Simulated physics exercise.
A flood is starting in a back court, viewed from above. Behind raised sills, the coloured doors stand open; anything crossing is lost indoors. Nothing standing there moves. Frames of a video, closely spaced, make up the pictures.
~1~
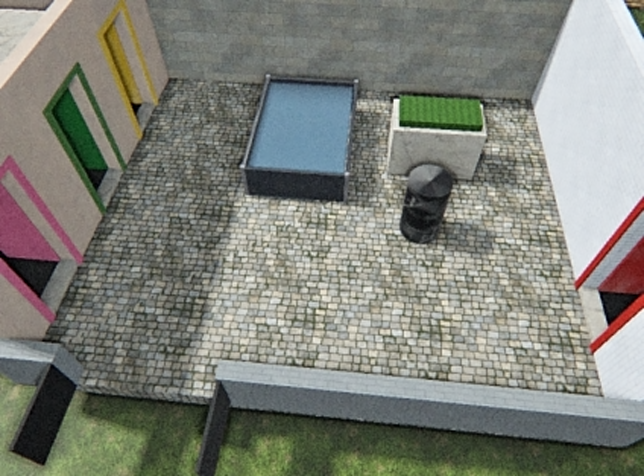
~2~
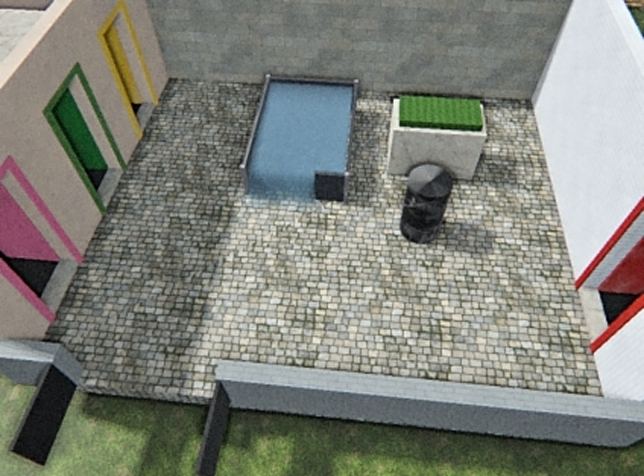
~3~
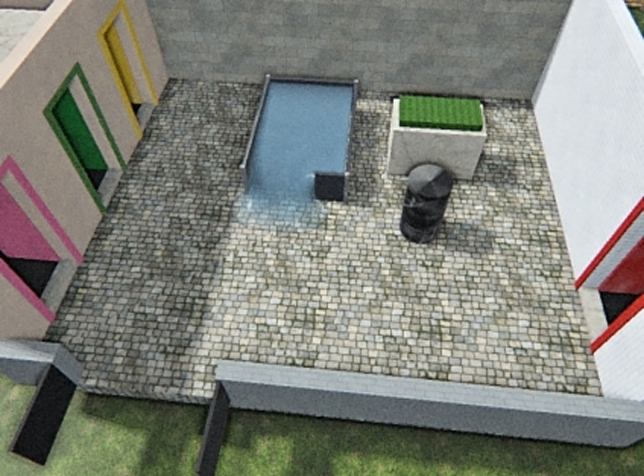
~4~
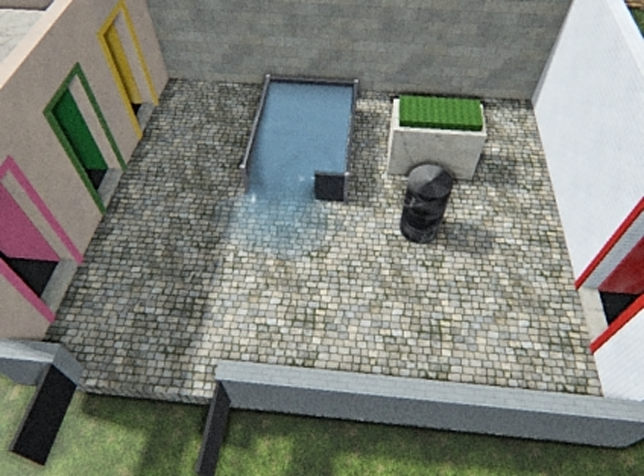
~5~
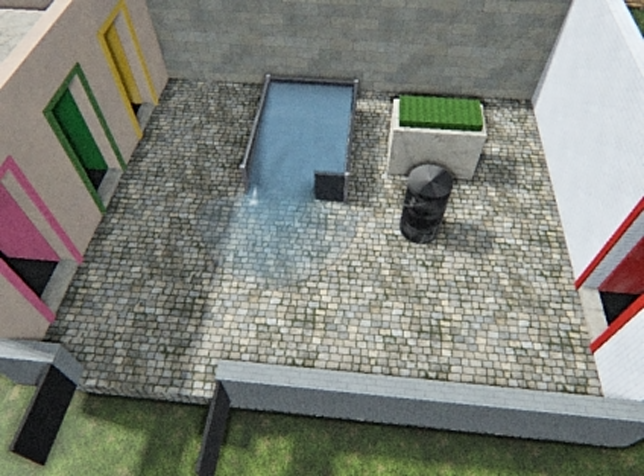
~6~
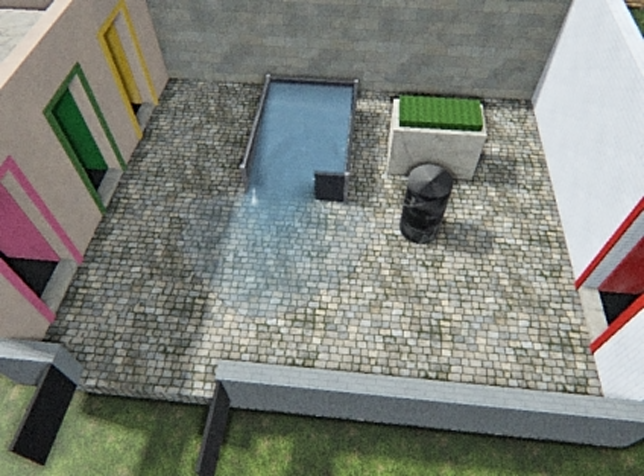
Water pouring from a gap in the near side of a dark-walled tank and spreading across a cobbled court with coloured doorways.
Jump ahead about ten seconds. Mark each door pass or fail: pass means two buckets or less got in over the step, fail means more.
Yellow door - pass, pink door - pass, red door - pass, green door - pass.
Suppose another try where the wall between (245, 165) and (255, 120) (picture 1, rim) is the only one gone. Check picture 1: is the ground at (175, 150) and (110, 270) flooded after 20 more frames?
Log: Point 1 inundated; point 2 inundated.
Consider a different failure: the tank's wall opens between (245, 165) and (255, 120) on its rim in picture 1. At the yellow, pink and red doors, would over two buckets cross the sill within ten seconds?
Going door by door, the yellow door crosses the threshold, the pink door remains beneath it, and the red door remains beneath it.
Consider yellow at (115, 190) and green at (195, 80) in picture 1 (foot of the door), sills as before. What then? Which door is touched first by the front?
Answer: The pink-painted one.
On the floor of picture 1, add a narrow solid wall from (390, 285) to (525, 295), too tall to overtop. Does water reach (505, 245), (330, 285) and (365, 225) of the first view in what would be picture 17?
Taking the points in order, they are high and dry, inundated and high and dry.
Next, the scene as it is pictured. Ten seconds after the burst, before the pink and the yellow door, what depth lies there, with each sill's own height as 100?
Near 30 and 20 in a hundred.
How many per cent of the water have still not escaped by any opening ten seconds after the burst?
Roughly 62 %.
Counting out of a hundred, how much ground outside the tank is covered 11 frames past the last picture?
Estimated share: About 35 %.
A moment on, water covers 25 % of the floor; the yellow door not reached, the pink door not reached, the red door not reached, the green door not reached.
Next, water covers 35 % of the floor; the yellow door not reached, the pink door wet at the sill, nothing in, the red door not reached, the green door not reached.
Then, water covers 40 % of the floor; the yellow door not reached, the pink door wet at the sill, nothing in, the red door not reached, the green door not reached.
Later, water covers 55 % of the floor; the yellow door not reached, the pink door wet at the sill, nothing in, the red door wet at the sill, nothing in, the green door wet at the sill, nothing in.
In the end, water covers 75 % of the floor; the yellow door wet at the sill, nothing in, the pink door wet at the sill, nothing in, the red door wet at the sill, nothing in, the green door wet at the sill, nothing in.
